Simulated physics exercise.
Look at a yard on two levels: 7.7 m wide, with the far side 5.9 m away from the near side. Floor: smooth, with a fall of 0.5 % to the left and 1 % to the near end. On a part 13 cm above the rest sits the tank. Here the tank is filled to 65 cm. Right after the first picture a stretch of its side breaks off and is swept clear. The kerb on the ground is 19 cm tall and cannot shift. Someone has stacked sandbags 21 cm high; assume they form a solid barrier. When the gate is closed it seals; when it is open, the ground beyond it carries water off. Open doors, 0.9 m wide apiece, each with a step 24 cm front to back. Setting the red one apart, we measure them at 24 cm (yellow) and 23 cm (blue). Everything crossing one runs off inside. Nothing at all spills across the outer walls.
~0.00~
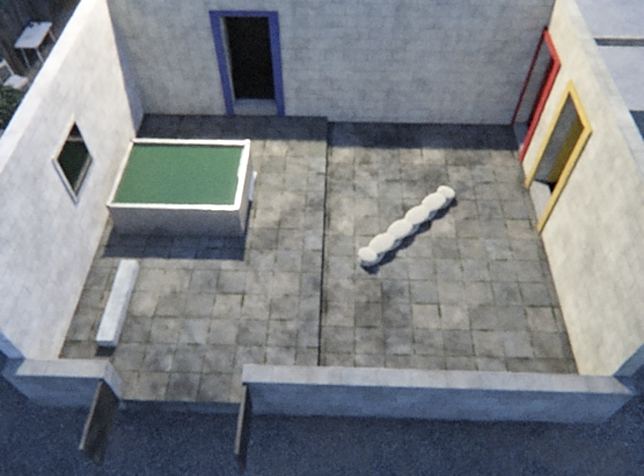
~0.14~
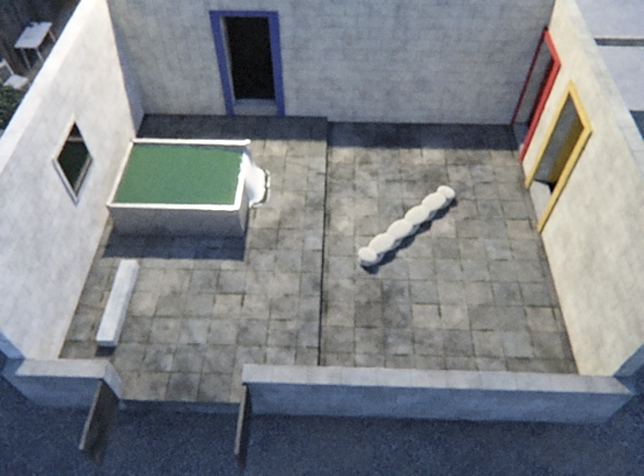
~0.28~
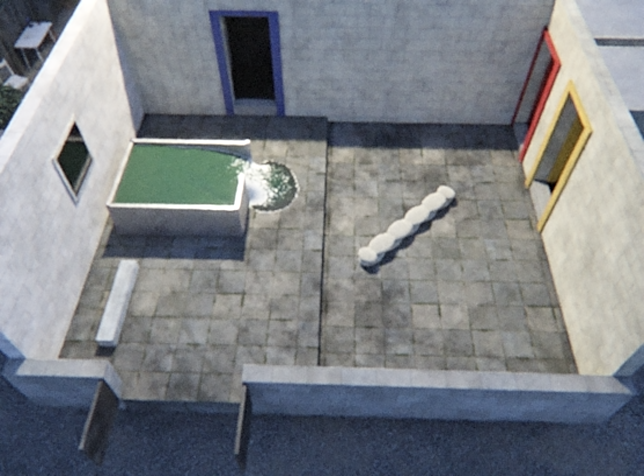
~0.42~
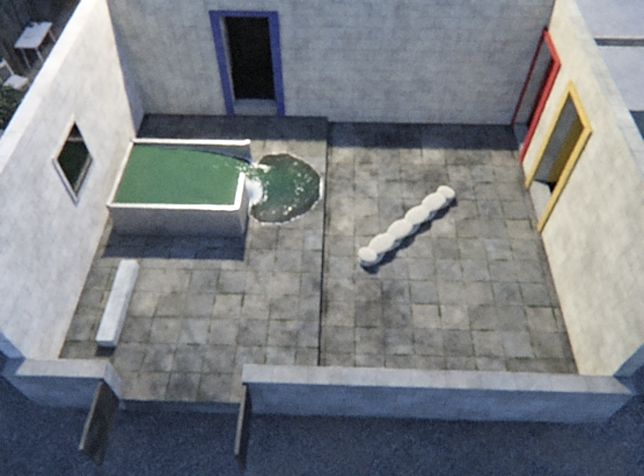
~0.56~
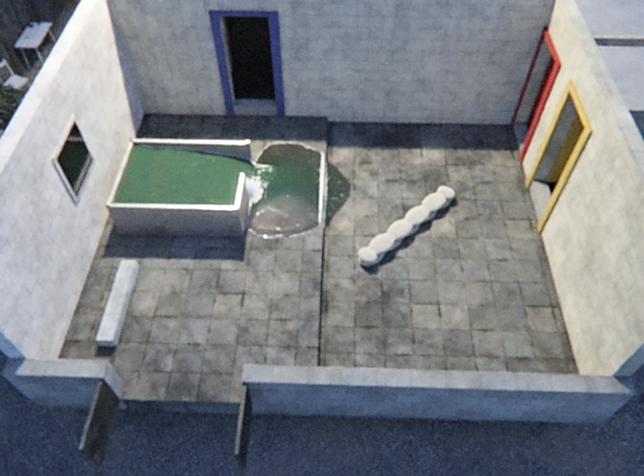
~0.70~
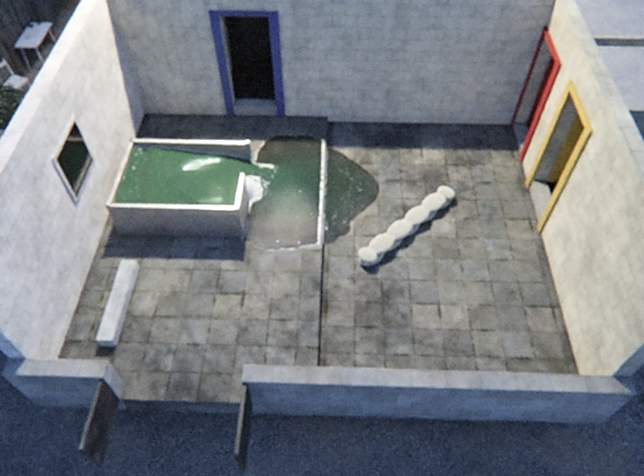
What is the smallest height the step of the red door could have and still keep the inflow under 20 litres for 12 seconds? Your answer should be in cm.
22 cm.
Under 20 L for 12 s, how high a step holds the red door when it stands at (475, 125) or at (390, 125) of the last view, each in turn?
17 and 8.0 cm.
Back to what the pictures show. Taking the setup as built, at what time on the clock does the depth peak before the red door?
It peaks around 3.0 s.
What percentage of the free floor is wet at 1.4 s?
The wet part is about 25 per cent.
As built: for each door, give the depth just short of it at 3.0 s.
Before red it's 26 cm, before yellow 4 cm, before blue 1 cm.
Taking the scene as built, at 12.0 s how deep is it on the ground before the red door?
A ruler would read roughly 3.5 cm.
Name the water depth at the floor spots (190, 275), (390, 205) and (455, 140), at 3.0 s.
First spot about 0 cm, second about 11 cm, third about 11 cm.
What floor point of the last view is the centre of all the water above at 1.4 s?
Around (228, 195).
After 1.4 s water covers 25 % of the floor, deepest (36 cm) near (255, 183); it has not reached the red door.
After 3.0 s water covers 35 % of the floor, deepest (31 cm) near (507, 128); 26 cm at the red door, 14 litres in over its 14 cm step.
After 12.0 s water covers 55 % of the floor, deepest (15 cm) near (325, 392); 3 cm at the red door, 91 litres in over its 14 cm step.
At the red door as built, the water arrived by 2.3 s and peaked near 26 cm at 3.0 s.
Run again over the same 12 s with other heights there, 39 litres in over 19 cm, 9 litres over 26 cm. The limit of 20 litres is kept from about 22 cm up.
